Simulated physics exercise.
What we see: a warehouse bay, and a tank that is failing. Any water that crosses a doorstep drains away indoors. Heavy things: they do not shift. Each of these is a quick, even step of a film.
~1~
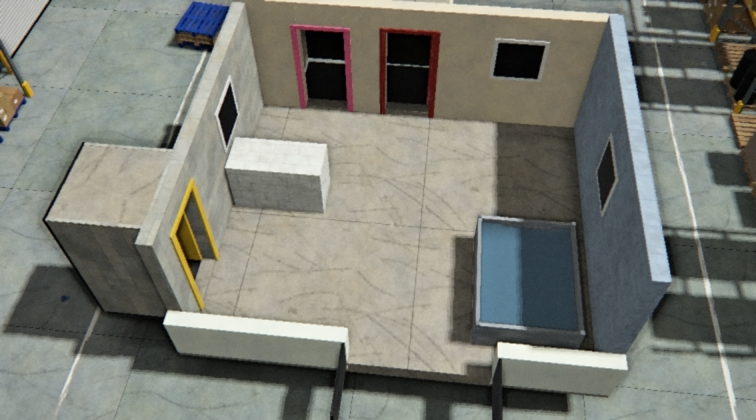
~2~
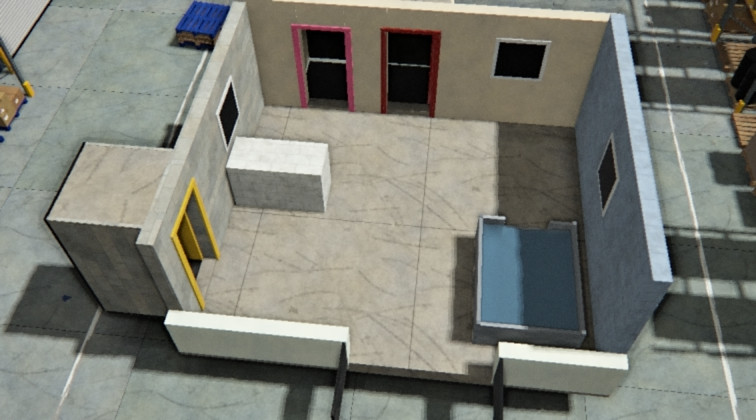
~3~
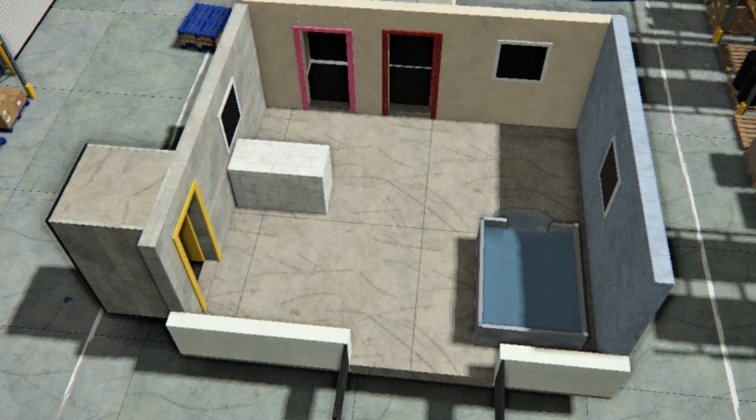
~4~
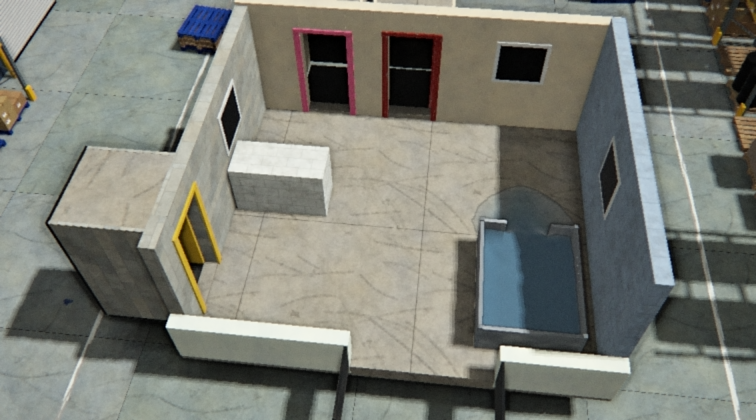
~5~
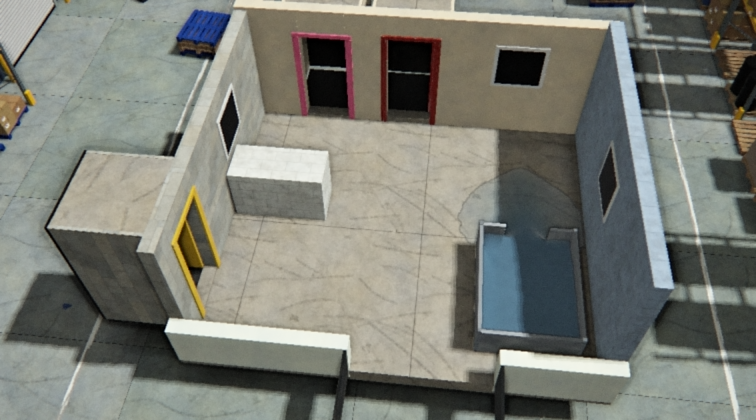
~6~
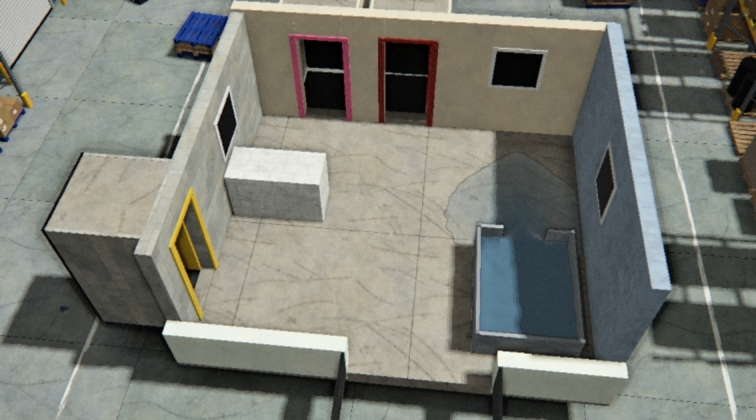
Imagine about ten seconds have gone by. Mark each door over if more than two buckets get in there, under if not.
Yellow door: Under, pink door: Over, red door: Under.
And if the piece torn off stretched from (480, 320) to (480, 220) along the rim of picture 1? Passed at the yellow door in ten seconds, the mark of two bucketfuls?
In short: Yellow tops the mark.
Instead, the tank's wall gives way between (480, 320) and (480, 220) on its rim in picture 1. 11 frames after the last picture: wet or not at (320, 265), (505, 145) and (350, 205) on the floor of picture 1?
The three spots, in order, are inundated, spared and inundated.
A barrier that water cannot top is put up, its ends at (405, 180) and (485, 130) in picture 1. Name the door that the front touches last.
My pick is the door marked yellow.
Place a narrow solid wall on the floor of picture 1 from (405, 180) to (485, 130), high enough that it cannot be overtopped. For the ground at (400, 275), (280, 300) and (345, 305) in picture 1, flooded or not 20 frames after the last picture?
Taking them in order, I'd say parched, parched and parched.
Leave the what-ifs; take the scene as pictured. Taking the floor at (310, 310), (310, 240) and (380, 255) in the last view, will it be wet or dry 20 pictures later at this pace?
First spot spared, second spot spared, third spot spared.
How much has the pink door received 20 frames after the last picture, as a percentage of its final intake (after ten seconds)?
I'd put it at about 0 per cent.
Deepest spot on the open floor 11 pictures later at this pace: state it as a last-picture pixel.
Deepest point: Roughly (561, 138).
A moment on, water covers 25 % of the floor; the yellow door not reached, the pink door not reached, the red door not reached.
Next, water covers 30 % of the floor; the yellow door not reached, the pink door not reached, the red door wet at the sill, nothing in.
Then, water covers 35 % of the floor; the yellow door not reached, the pink door wet at the sill, nothing in, the red door wet at the sill, nothing in.
Later, water covers 55 % of the floor; the yellow door not reached, the pink door wet at the sill, nothing in, the red door wet at the sill, nothing in.
In the end, water covers 85 % of the floor; the yellow door wet at the sill, nothing in, the pink door over two buckets in, the red door wet at the sill, nothing in.
